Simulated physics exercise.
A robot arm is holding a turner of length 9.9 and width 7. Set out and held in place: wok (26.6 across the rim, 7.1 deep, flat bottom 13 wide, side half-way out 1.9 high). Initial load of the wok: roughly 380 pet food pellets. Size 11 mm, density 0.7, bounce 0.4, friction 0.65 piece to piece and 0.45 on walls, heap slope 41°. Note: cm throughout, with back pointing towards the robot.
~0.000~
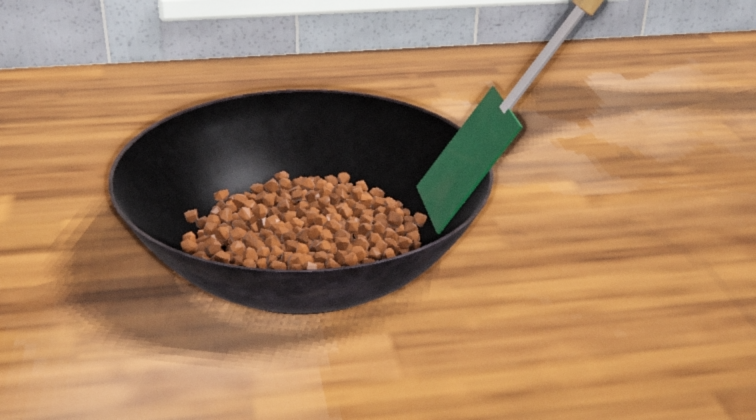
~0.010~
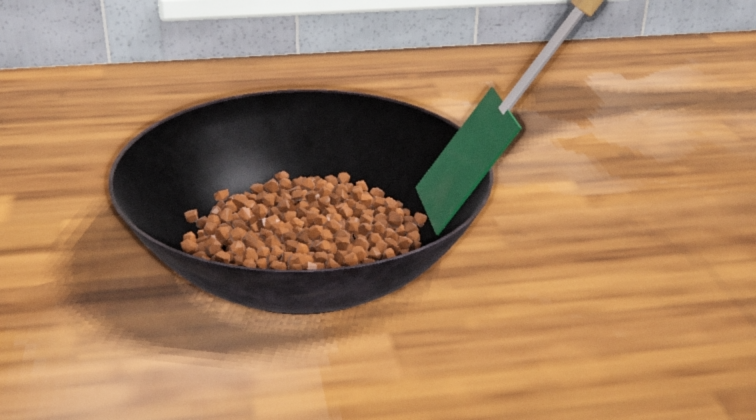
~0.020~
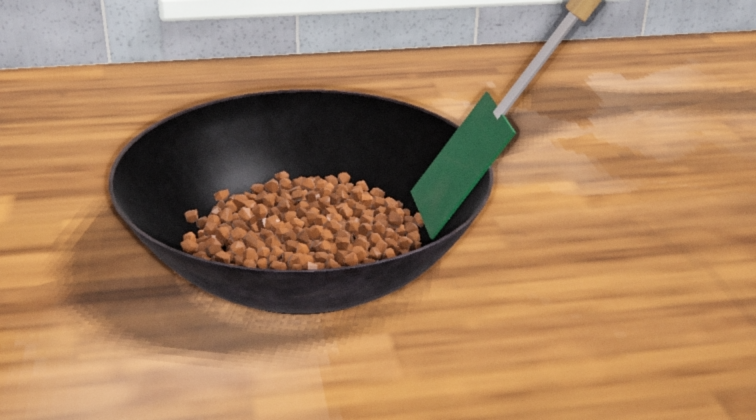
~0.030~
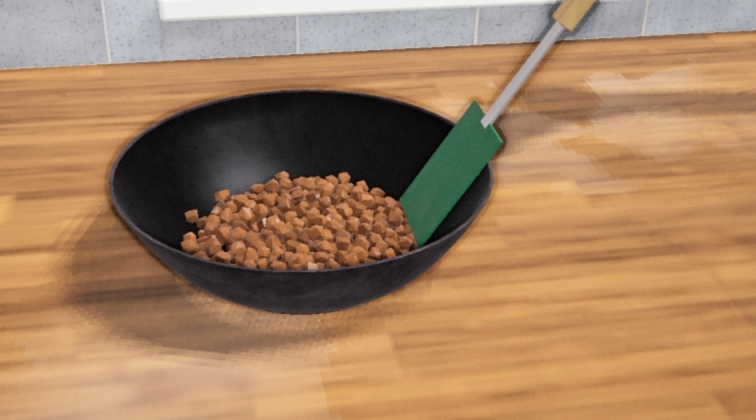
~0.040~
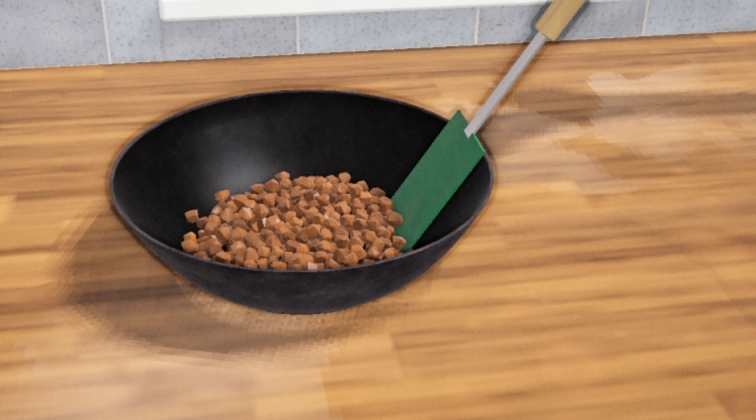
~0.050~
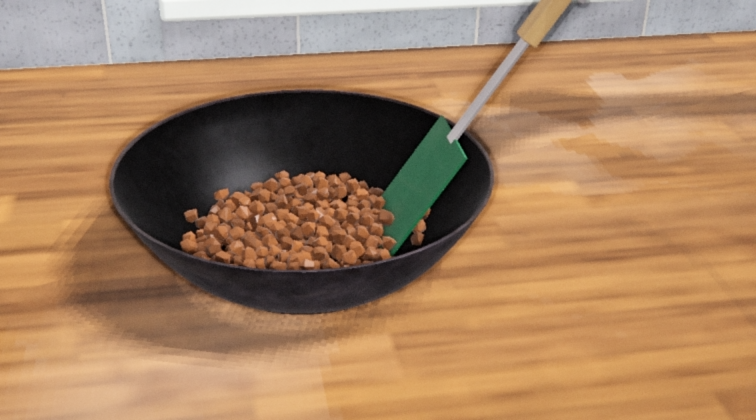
A black wok holding a heap of small reddish-brown pellets sits on a striped wooden counter, seen from slightly above, with grey-blue tiles behind. A green turner with a grey shaft and wooden handle slants into the wok's right side, barely moving at first. It then slides down and left into the heap's right edge, shifting a few pellets, while the wok and camera stay still.
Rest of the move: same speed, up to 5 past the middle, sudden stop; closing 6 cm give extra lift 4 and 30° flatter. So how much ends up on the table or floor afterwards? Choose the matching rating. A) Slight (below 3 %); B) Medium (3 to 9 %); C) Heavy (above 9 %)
B.
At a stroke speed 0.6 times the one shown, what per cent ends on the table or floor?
Something close to 0 per cent ends up on the table or floor.
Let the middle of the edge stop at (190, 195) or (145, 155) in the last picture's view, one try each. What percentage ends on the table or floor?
Try 1: Approx. 20 %; try 2: Approx. 30 %.
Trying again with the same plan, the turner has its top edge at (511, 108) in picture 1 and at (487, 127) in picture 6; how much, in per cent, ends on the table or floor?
About 0 per cent.
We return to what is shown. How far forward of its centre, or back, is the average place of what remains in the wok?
Roughly 5.0 centimetres ahead.
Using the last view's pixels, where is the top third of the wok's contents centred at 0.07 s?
Roughly at (288, 213).
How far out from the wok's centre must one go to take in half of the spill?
Looks like roughly 22 centimetres to me.
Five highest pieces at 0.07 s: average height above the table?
About 6 cm.
By 0.07 s, sloping 56°, highest piece 7 above the table; 380 in the wok.
By 0.10 s, sloping 47°, highest piece 12 above the table; 379 in the wok, 1 on the blade or in flight.
By 0.31 s, sloping 26°, highest piece 25 above the table; 362 in the wok, 8 on the table or floor, 10 on the blade or in flight.
By 1.36 s, sloping 26°, highest piece 7 above the table; 362 in the wok, 18 on the table or floor.
Final count, 362 in the wok, 18 on the table or floor. That is 5 % on the table or floor.
